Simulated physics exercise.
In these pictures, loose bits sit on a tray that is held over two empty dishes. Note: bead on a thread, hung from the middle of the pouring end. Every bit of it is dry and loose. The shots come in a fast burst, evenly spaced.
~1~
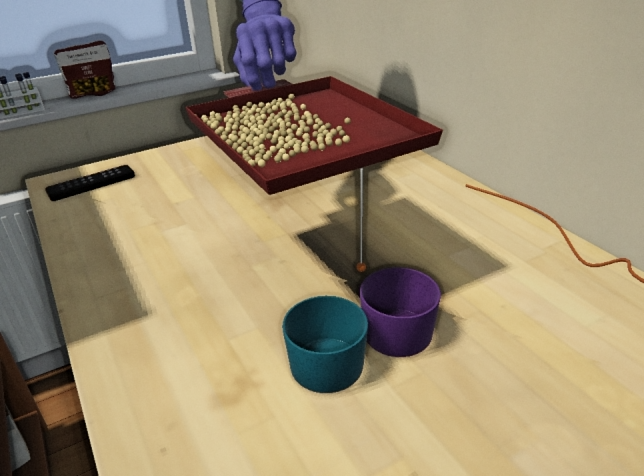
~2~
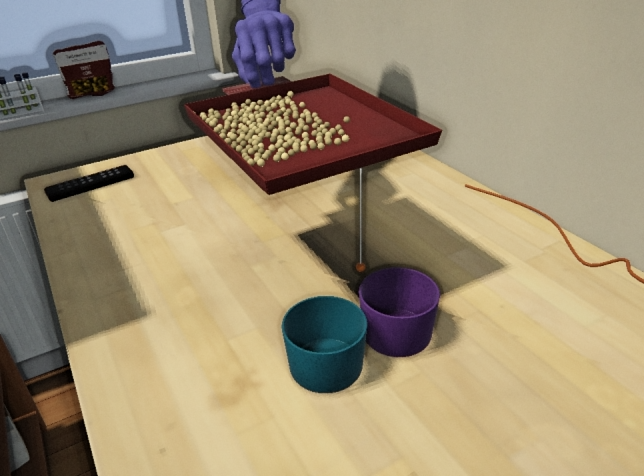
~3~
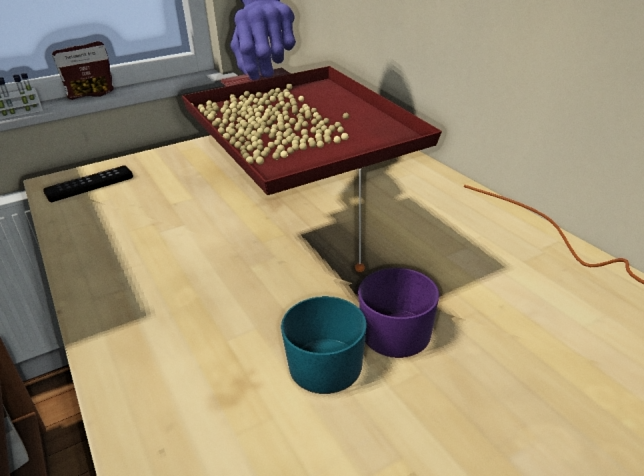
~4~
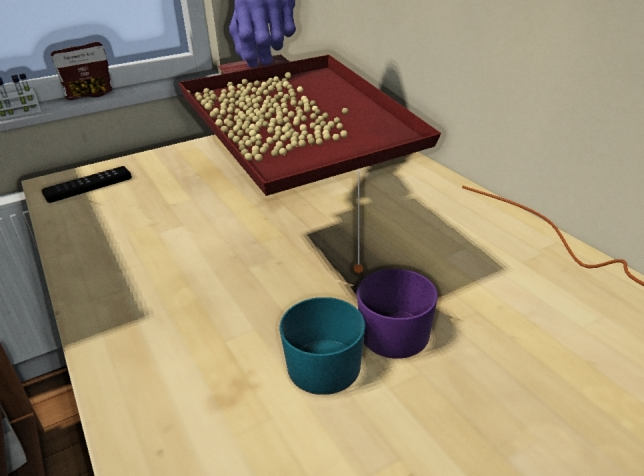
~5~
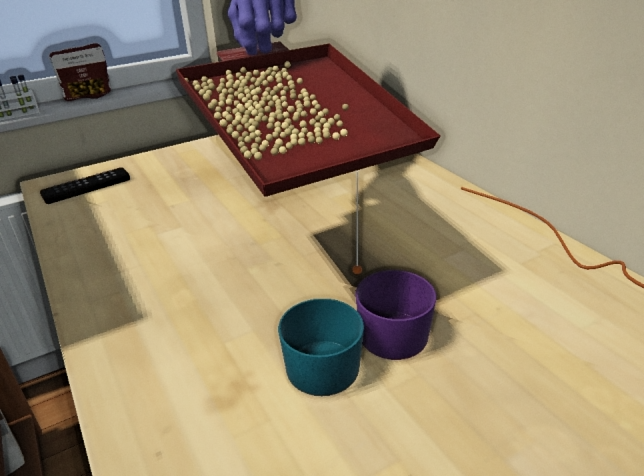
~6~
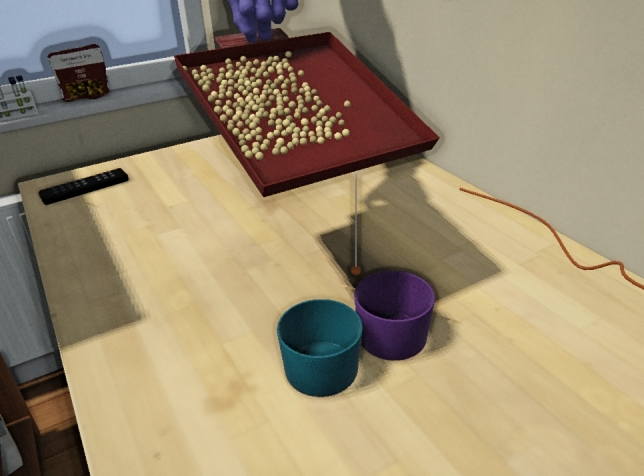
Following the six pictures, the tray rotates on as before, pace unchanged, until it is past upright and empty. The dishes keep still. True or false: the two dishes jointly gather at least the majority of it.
True, they gather the majority.
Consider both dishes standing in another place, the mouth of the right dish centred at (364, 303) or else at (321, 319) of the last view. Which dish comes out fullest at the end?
The first try favours the rightmost one, and the second try favours the rightmost one.
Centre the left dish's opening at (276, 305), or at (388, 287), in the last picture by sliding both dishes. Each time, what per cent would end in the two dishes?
0 and 50 in a hundred.
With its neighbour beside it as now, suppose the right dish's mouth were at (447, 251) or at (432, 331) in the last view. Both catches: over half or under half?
Taking the places in turn, it's shy of half and then shy of half.
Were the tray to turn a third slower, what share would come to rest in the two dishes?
Close to 80 in a hundred.
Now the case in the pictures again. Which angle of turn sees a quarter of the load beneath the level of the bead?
Reading: Some 105°.
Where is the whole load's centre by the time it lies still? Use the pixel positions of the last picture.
Around (384, 341), give or take.
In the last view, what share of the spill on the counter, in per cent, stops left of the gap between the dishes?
Estimate: Near 10 per cent.
Just after the last frame, tray tipped steeply; the larger part on the tray; just a few in the right dish; just a few outside both; about a tenth in the air.
A moment on, tray tipped right over; the larger part on the tray; about a tenth in the left dish; about a tenth in the right dish; about a tenth outside both; about a tenth in the air.
Further on, tray tipped past a quarter turn; roughly a third in the left dish; roughly half in the right dish; roughly a quarter outside both; just a few in the air.
When it is over, tray tipped past a quarter turn; roughly a third in the left dish; roughly half in the right dish; roughly a quarter outside both.
